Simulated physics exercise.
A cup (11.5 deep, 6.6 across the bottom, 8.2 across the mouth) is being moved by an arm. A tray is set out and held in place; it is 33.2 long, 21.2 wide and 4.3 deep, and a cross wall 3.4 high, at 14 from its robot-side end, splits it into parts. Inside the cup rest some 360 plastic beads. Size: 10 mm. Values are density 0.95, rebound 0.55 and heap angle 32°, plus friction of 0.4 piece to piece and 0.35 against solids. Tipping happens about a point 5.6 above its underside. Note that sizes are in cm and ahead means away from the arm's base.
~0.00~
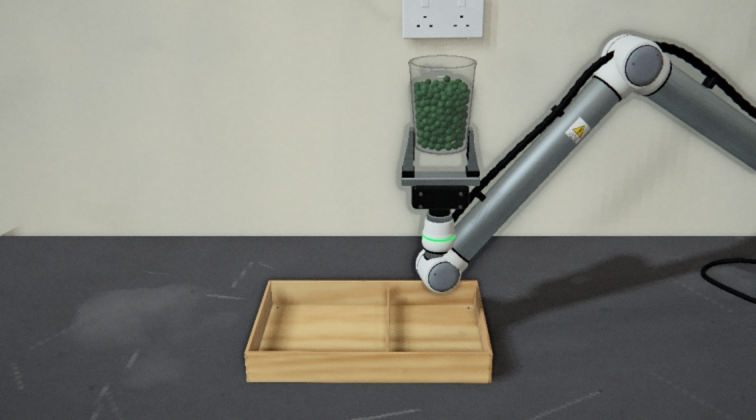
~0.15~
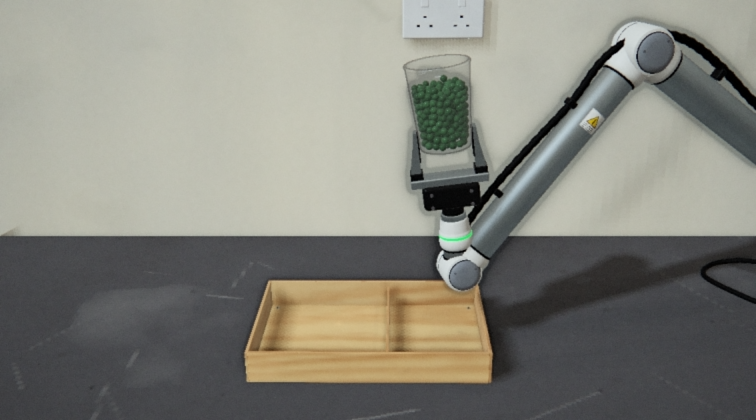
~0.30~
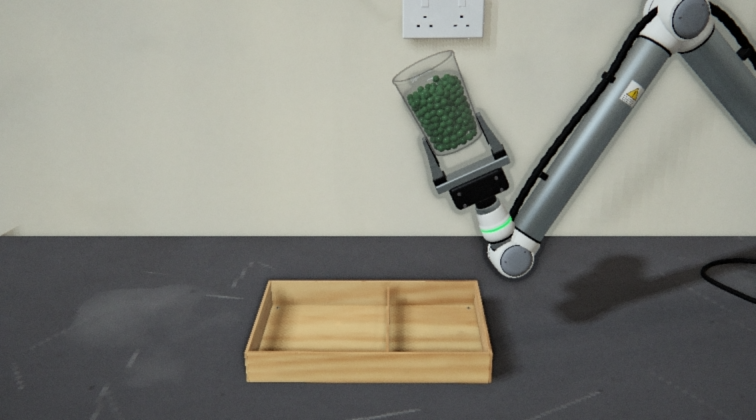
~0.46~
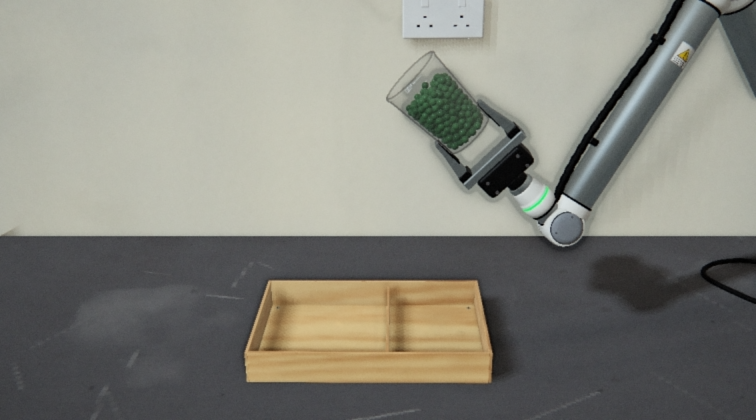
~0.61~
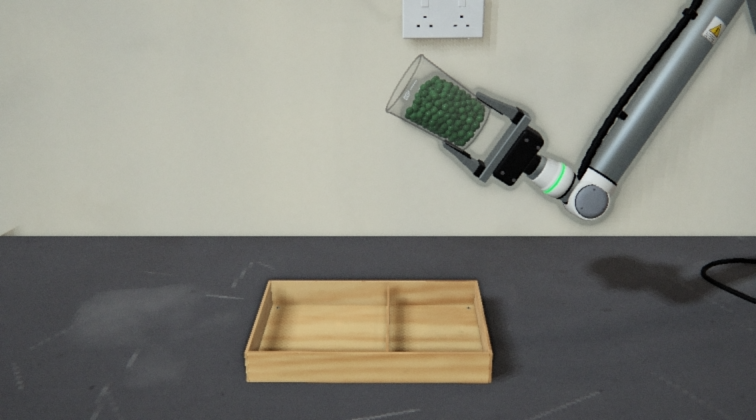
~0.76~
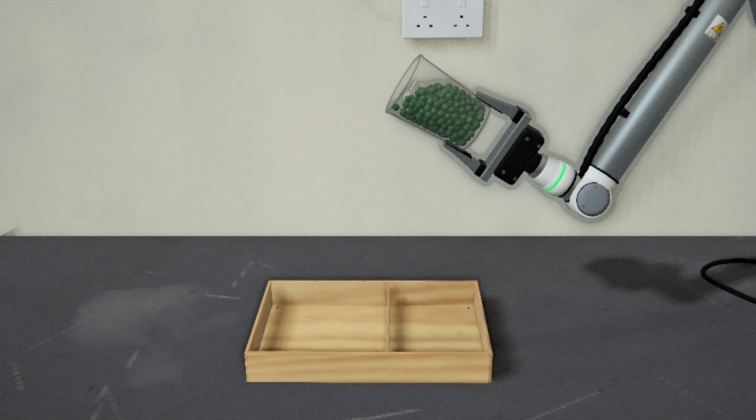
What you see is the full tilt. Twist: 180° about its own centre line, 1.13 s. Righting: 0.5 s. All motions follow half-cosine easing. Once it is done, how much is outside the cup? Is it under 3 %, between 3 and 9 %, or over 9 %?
Under 3 %.
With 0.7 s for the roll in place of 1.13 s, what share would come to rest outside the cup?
I'd expect approximately 0 per cent then.
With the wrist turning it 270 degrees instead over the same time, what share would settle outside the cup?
Roughly 0 percent, then.
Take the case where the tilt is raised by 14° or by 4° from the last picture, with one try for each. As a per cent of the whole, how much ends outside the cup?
Roughly 10 and 0 per cent.
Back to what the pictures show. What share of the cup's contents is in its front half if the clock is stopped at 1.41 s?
I'd put it at about 55 per cent.
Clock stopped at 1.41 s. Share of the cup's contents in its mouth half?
40 %, about.
By 1.41 s, tipped 58°, highest piece 40 above the table; 358 in the cup.
By 2.06 s, tipped 42°, highest piece 39 above the table; 356 in the cup, 1 in the far-side part, 1 in flight or on a rim.
By 2.59 s, upright, highest piece 42 above the table; 356 in the cup, 2 in the far-side part.
By 3.29 s, upright, highest piece 42 above the table; 356 in the cup, 2 in the far-side part.
Final count, 356 in the cup, 2 in the far-side part. That is 1 % outside the cup.
